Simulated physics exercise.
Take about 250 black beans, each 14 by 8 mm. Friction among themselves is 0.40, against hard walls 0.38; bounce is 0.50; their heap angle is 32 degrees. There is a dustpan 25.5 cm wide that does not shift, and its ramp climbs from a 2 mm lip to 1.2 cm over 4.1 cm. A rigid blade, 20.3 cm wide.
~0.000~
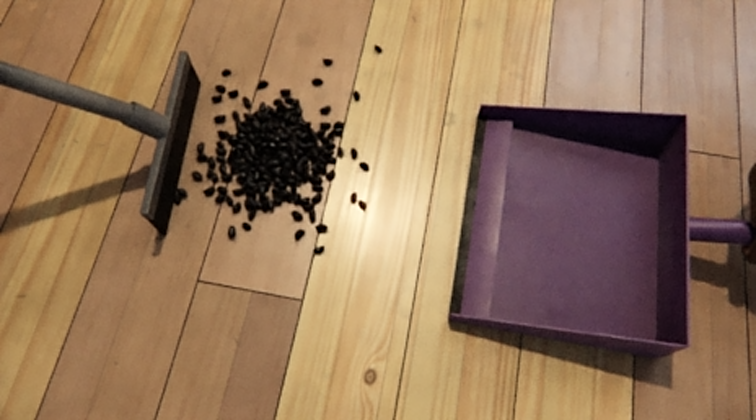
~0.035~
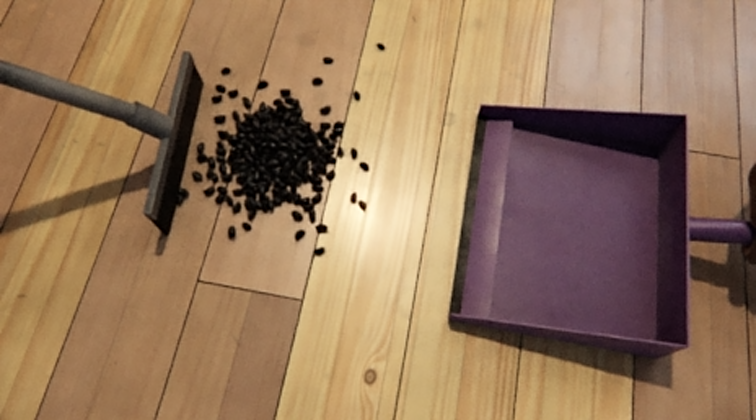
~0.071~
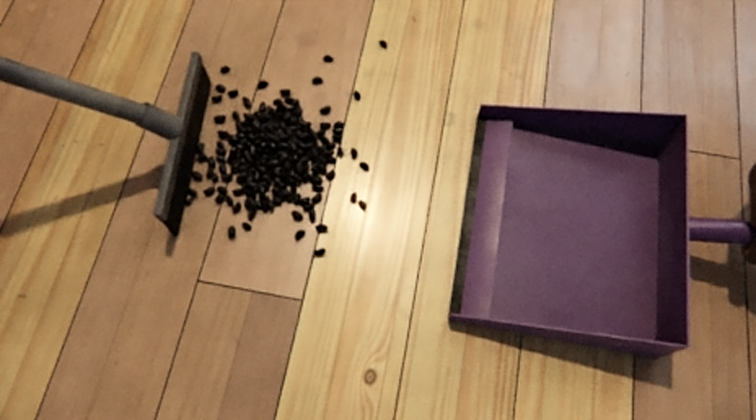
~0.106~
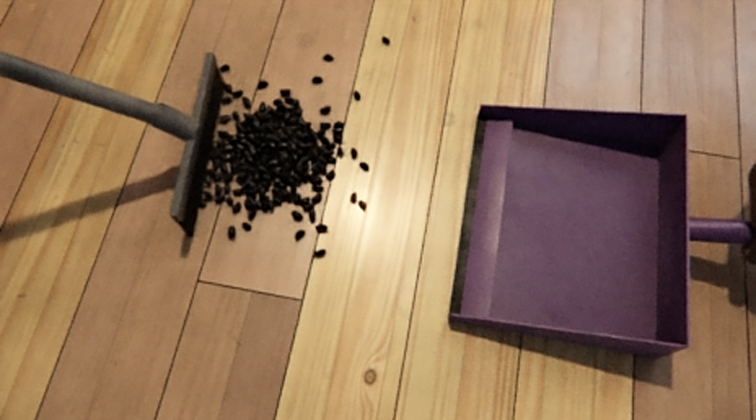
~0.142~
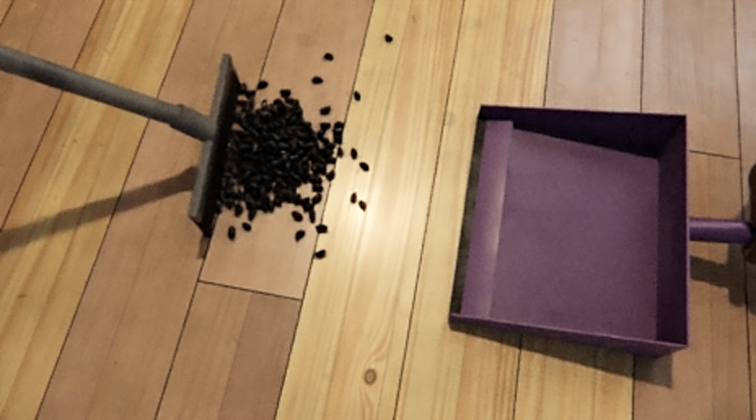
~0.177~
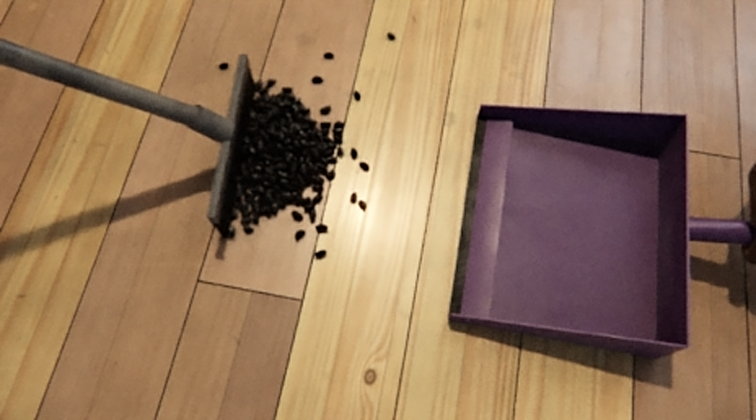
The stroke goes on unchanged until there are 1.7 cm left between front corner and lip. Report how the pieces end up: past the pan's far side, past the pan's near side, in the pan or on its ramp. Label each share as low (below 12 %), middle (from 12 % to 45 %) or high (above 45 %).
Far side - middle; near side - low; pan - middle.
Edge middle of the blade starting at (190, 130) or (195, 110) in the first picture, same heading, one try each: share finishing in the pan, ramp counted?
About 40 and 35 per cent.
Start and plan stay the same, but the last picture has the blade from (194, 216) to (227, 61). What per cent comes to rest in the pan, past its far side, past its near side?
Pan 40, far 20, near 0.
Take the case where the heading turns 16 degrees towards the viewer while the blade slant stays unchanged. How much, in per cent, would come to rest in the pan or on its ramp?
Under that change, roughly 30 in a hundred.
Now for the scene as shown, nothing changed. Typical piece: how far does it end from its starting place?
Roughly 24 cm.
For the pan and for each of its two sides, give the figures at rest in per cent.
Far side 20, near side 5, pan 40.
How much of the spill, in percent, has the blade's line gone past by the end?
Around 15 in a hundred.
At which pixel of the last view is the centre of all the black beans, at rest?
Roughly (473, 163).
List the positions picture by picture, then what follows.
Blade from (148, 214) to (186, 60), moved 0.0 cm, 0 of the pieces shifted so far; middle of the pieces at (273, 150); pan at (578, 230), in the first frame.
Blade from (151, 214) to (189, 60), moved 0.3 cm, 1 of the pieces shifted so far; middle of the pieces at (273, 150), in the second frame.
Blade from (161, 215) to (197, 60), moved 1.4 cm, 6 of the pieces shifted so far; middle of the pieces at (273, 150), in the third frame.
Blade from (177, 216) to (212, 61), moved 3.1 cm, 17 of the pieces shifted so far; middle of the pieces at (273, 150), in the fourth frame.
Blade from (196, 217) to (229, 62), moved 5.0 cm, 82 of the pieces shifted so far; middle of the pieces at (278, 150), in the fifth frame.
Blade from (214, 218) to (245, 63), moved 6.9 cm, 200 of the pieces shifted so far; middle of the pieces at (282, 150); pan at (578, 230). Its pace works out near 0.55 m/s, heading 7 degrees away from the viewer's side, in the sixth frame.
After 0.40 s, middle of the blade 15 cm from the lip; 0 % over the lip, far side 10 %, near side 0 %.
Then, at 0.55 s, middle of the blade 7 cm from the lip; 0 % over the lip, far side 15 %, near side 0 %.
Then, at 0.82 s, middle of the blade 3 cm from the lip; 40 % over the lip, far side 20 %, near side 5 %.
In the end, at 1.8 s, far side 20 %, near side 5 %, pan 40 %, in front of the lip or behind the blade 35 %.
